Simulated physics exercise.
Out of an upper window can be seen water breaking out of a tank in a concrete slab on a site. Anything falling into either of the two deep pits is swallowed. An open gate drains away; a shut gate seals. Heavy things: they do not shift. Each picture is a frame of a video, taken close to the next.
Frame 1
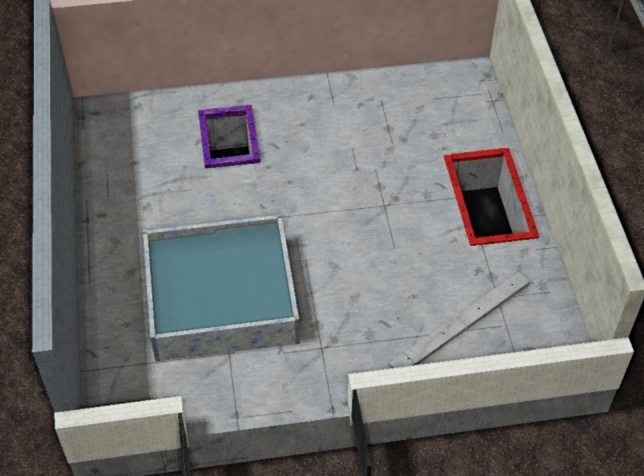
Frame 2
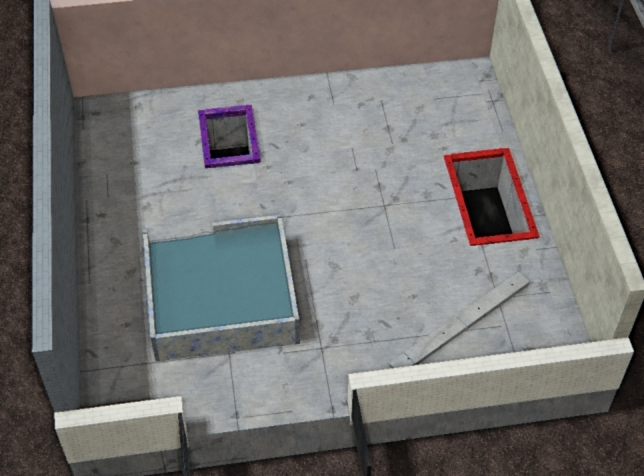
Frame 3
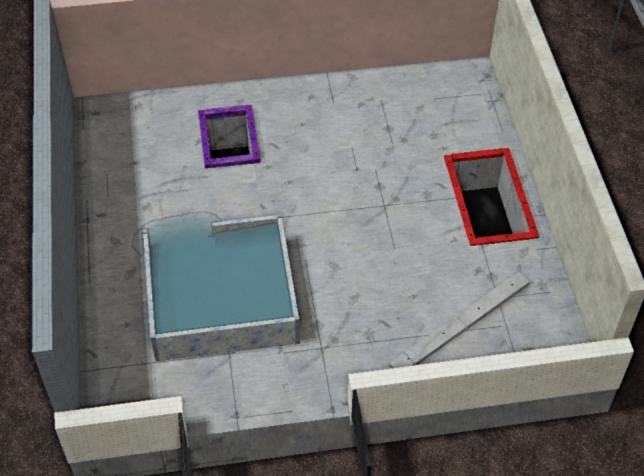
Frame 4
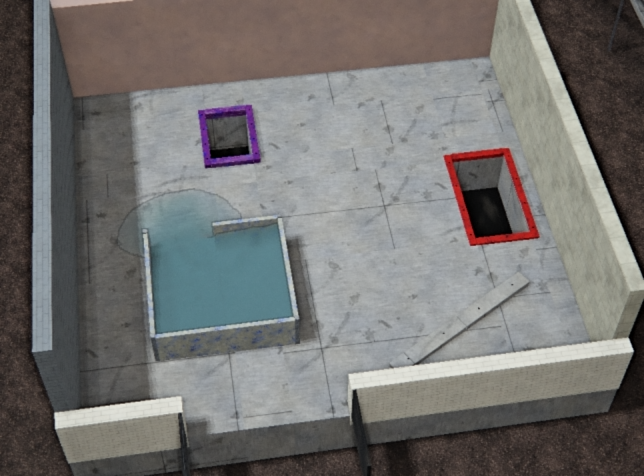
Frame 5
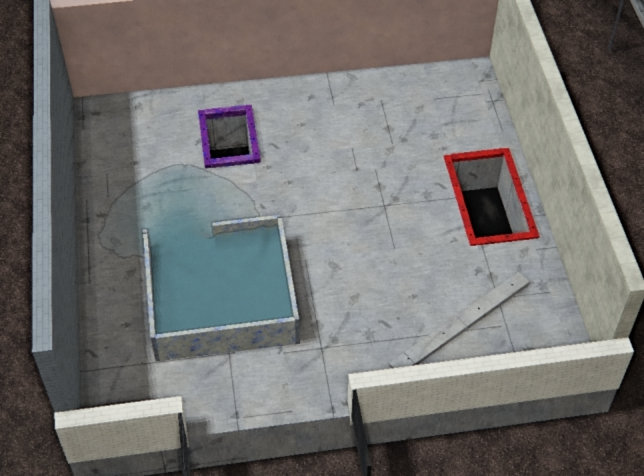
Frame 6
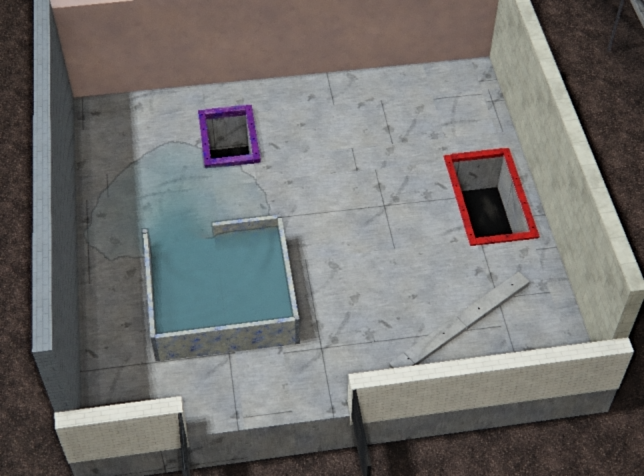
Water pours through a gap in the tank's far side and spreads across the concrete slab.
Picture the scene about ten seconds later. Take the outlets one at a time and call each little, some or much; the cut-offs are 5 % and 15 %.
In order: The gate catches little; the red pit catches little; the purple pit catches some.
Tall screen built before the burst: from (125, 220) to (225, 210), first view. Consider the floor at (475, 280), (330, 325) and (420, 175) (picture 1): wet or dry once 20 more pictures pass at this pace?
Taking the three spots in the order asked, they are waterlogged, bone-dry and waterlogged.
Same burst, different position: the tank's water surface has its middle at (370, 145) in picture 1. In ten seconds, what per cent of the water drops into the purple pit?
Within ten seconds the purple pit takes 2 percent of the total.
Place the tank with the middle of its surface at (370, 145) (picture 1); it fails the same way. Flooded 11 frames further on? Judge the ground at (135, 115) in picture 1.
At that place it stays submerged.
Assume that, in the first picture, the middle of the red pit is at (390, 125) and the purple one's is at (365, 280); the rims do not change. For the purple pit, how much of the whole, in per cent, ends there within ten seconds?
The purple pit receives 0 per cent.
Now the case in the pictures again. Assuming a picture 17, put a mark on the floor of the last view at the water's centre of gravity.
I'd put it at around (191, 231).
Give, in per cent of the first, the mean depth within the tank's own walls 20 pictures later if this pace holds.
I'd put it close to 44 percent.
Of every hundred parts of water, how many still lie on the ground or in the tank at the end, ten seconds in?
Some 90 parts in a hundred have not run off.
A moment on, water covers 20 % of the floor; the gate 0 %, the red pit 0 %, the purple pit 1 %.
Next, water covers 25 % of the floor; the gate 0 %, the red pit 0 %, the purple pit 2 %.
Then, water covers 35 % of the floor; the gate 0 %, the red pit 0 %, the purple pit 3 %.
Later, water covers 50 % of the floor; the gate 0 %, the red pit 0 %, the purple pit 7 %.
In the end, water covers 70 % of the floor; the gate 0 %, the red pit 2 %, the purple pit 8 %.
